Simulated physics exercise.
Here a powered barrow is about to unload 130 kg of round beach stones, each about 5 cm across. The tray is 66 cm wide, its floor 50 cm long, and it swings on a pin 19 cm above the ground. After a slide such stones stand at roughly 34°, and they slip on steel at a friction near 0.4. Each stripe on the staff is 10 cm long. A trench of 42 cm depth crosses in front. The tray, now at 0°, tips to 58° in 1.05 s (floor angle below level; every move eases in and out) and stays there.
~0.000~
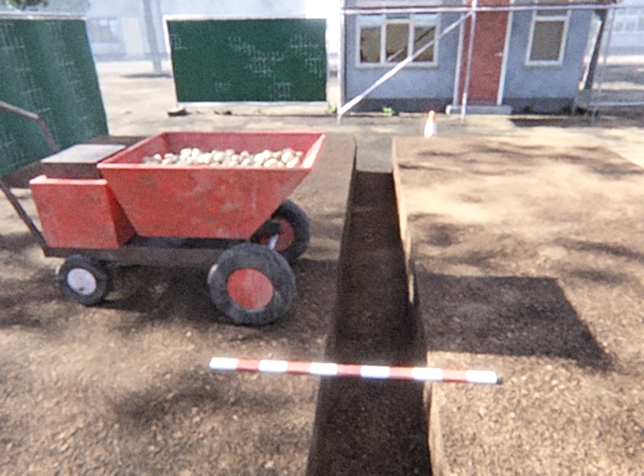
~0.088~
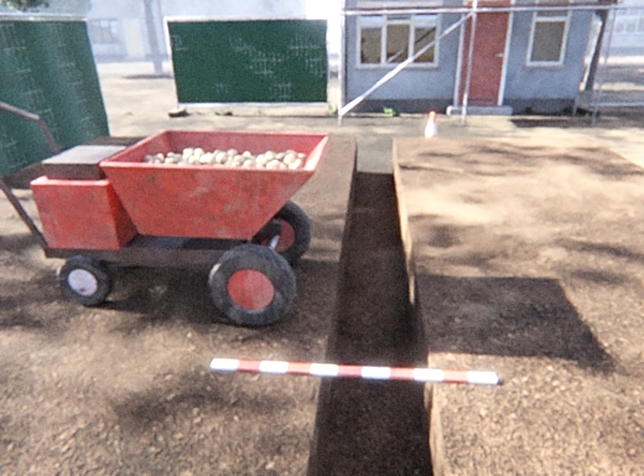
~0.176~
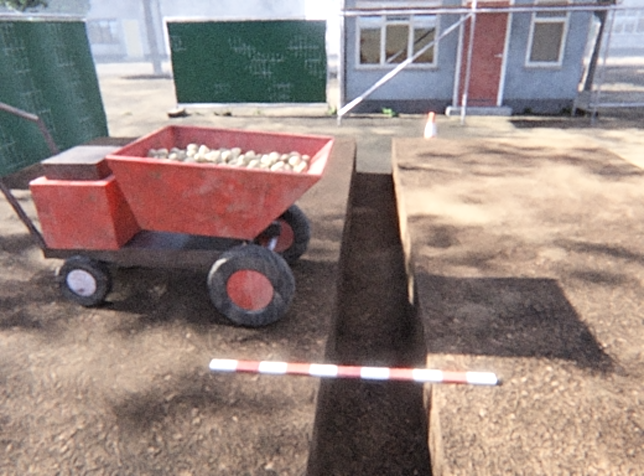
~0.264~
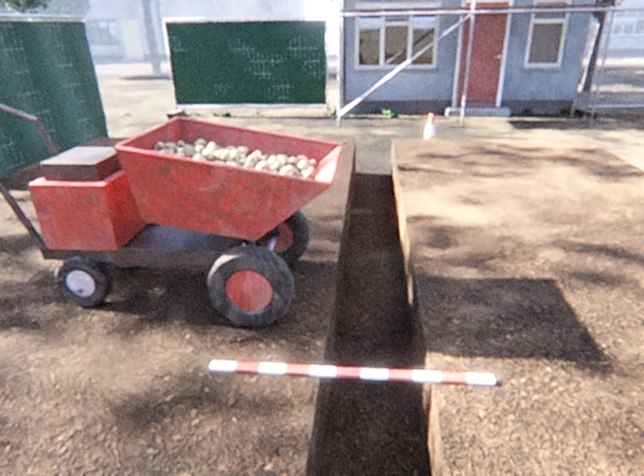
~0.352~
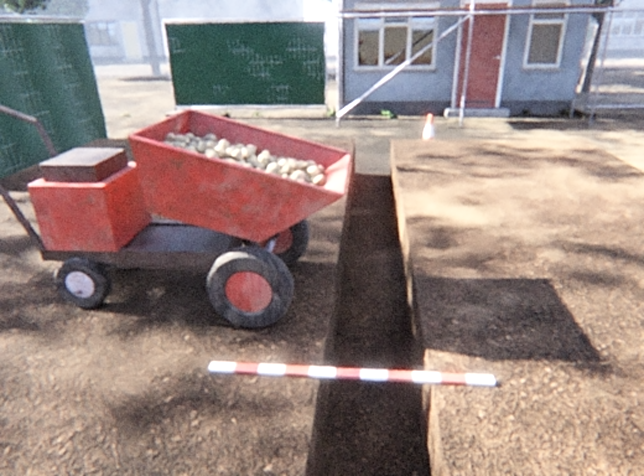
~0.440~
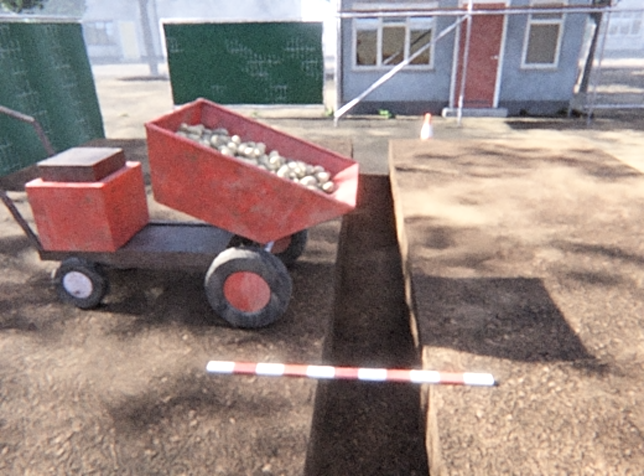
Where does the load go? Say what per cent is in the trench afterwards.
Some 52 per cent of it.
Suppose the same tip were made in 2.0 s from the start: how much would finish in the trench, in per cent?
In that case some 60 per cent.
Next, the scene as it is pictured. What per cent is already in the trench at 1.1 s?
About 5 per cent by then.
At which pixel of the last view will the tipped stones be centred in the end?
Around (408, 341).
After 0.8 s the floor is at 49°; 100 % in the tray; the foremost stones are at (365, 228).
After 1.1 s the floor is at 58°; 87 % in the tray, 7 % in the trench, 5 % past the trench; the foremost stones are at (445, 289).
After 1.5 s the floor is at 58°; 52 % in the tray, 14 % in the trench, 34 % past the trench; the foremost stones are at (547, 300).
After 3.5 s the floor is at 58°; 9 % in the tray, 52 % in the trench, 40 % past the trench; the foremost stones are past the picture's edge.
